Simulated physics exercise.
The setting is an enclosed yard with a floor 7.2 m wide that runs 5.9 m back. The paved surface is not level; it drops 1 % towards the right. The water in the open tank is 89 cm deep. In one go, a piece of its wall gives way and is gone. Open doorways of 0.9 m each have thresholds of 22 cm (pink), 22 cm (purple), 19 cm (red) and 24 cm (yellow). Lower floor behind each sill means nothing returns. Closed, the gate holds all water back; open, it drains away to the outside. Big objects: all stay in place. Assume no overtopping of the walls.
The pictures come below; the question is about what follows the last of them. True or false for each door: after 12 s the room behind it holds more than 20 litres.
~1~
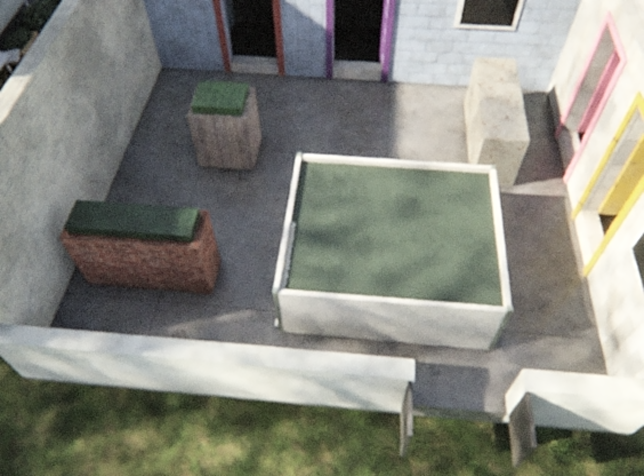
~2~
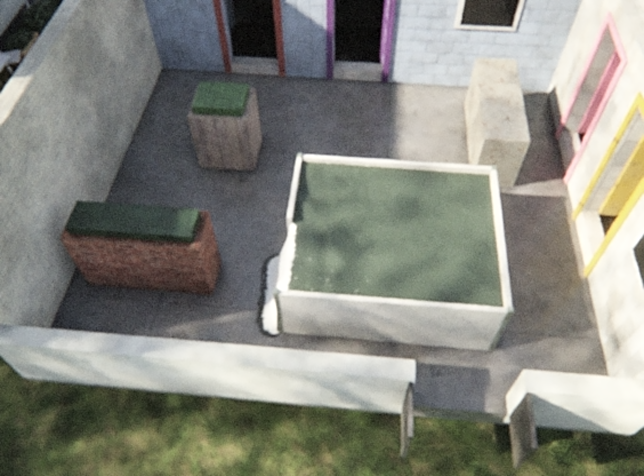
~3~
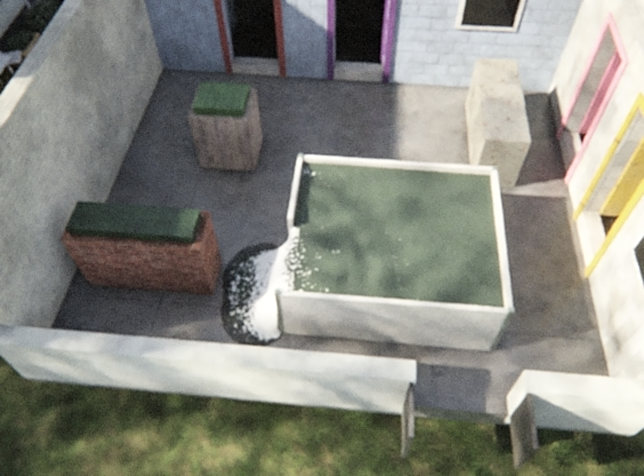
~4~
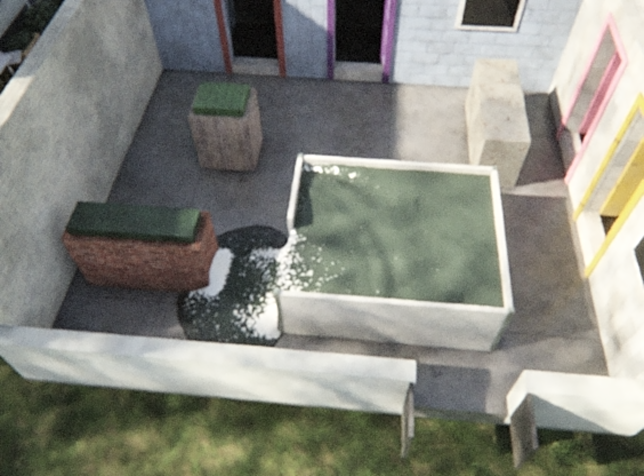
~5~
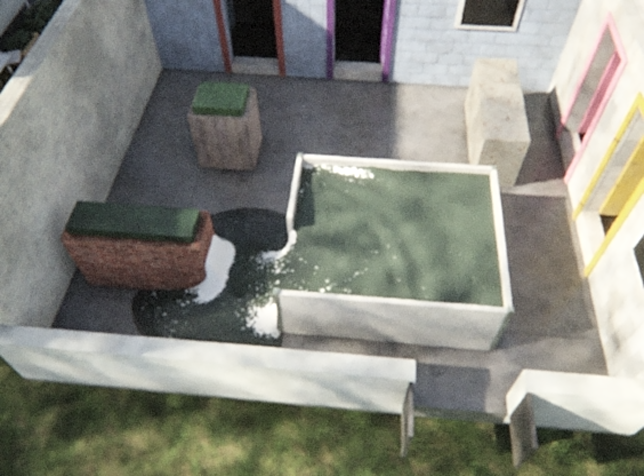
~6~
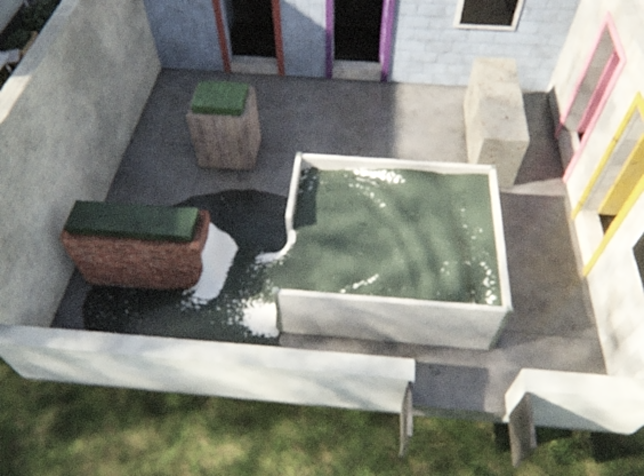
Pink door: False; purple door: False; red door: False; yellow door: False.
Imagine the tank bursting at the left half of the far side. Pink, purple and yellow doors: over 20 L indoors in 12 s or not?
For pink, too little; for purple, too much; for yellow, too little.
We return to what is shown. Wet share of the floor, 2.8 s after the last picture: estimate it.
Some 65 per cent of the floor is wet.
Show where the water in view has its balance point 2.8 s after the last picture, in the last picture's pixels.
Balance point at about (284, 250).
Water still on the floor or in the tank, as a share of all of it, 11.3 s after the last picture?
Roughly 96 in a hundred.
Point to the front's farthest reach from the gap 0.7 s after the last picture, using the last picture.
Point: Roughly (129, 145).
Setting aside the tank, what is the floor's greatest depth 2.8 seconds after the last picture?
Up to near 52 cm.
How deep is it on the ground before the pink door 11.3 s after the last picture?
About 11.0 centimetres.
Then, 0.7 s after the last picture water covers 25 % of the floor and is deepest (65 cm) near (226, 282); pink door not reached, purple door not reached, red door not reached, yellow door not reached.
Then, 1.5 s after the last picture water covers 40 % of the floor and is deepest (64 cm) near (41, 351); pink door not reached, purple door not reached, red door not reached, yellow door not reached.
Then, 2.8 s after the last picture water covers 65 % of the floor and is deepest (52 cm) near (192, 365); pink door not reached, purple door 11 cm at the sill, 0 L in, red door 24 cm at the sill, 2 L in, yellow door not reached.
Then, 6.3 s after the last picture water covers 95 % of the floor and is deepest (28 cm) near (539, 95); pink door 11 cm at the sill, 0 L in, purple door 10 cm at the sill, 0 L in, red door 13 cm at the sill, 8 L in, yellow door 4 cm at the sill, 0 L in.
Then, 11.3 s after the last picture water covers 95 % of the floor and is deepest (23 cm) near (585, 324); pink door 11 cm at the sill, 1 L in, purple door 17 cm at the sill, 0 L in, red door 9 cm at the sill, 8 L in, yellow door 16 cm at the sill, 0 L in.
